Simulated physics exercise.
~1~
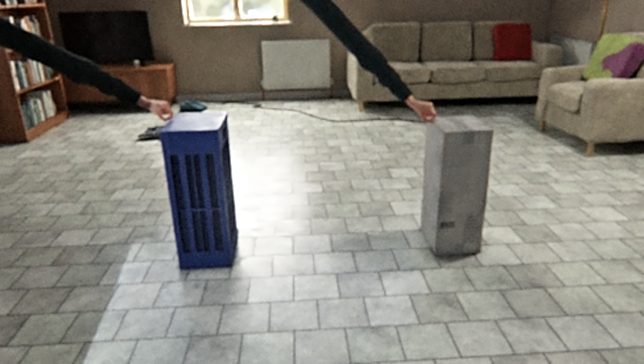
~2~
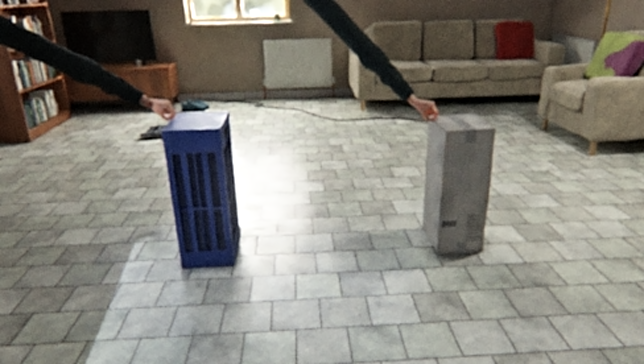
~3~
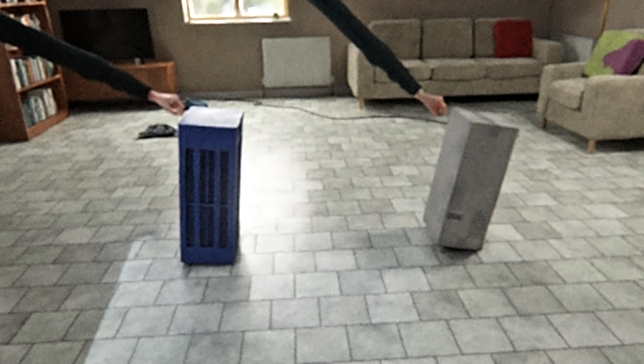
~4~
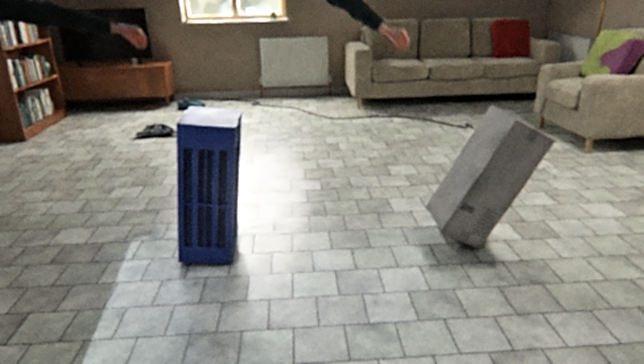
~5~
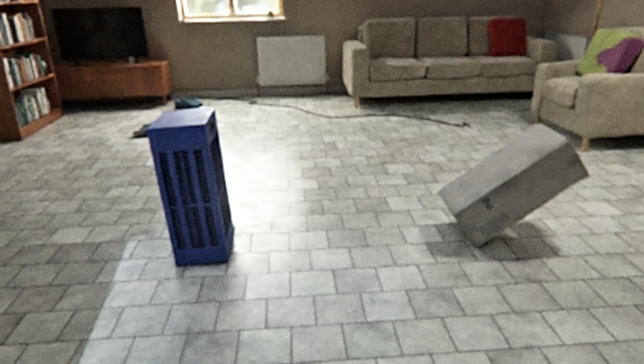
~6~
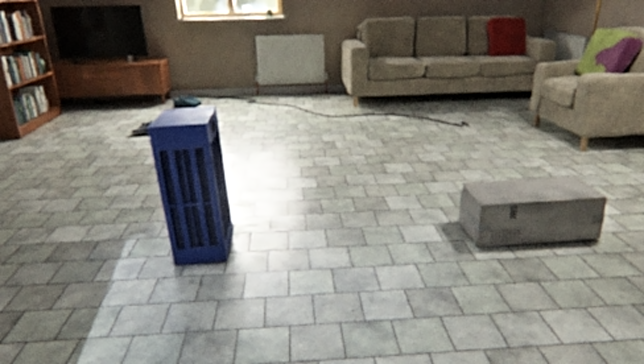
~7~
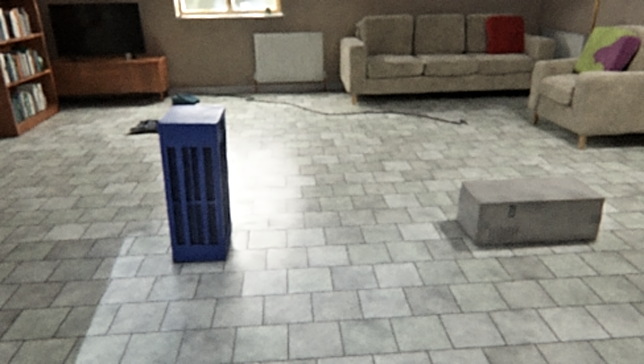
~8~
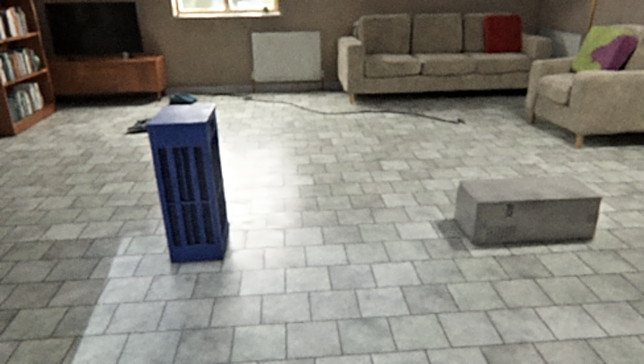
Two hands tilting a blue crate and a grey-white box, then letting go, the box toppling right while the crate settles upright.
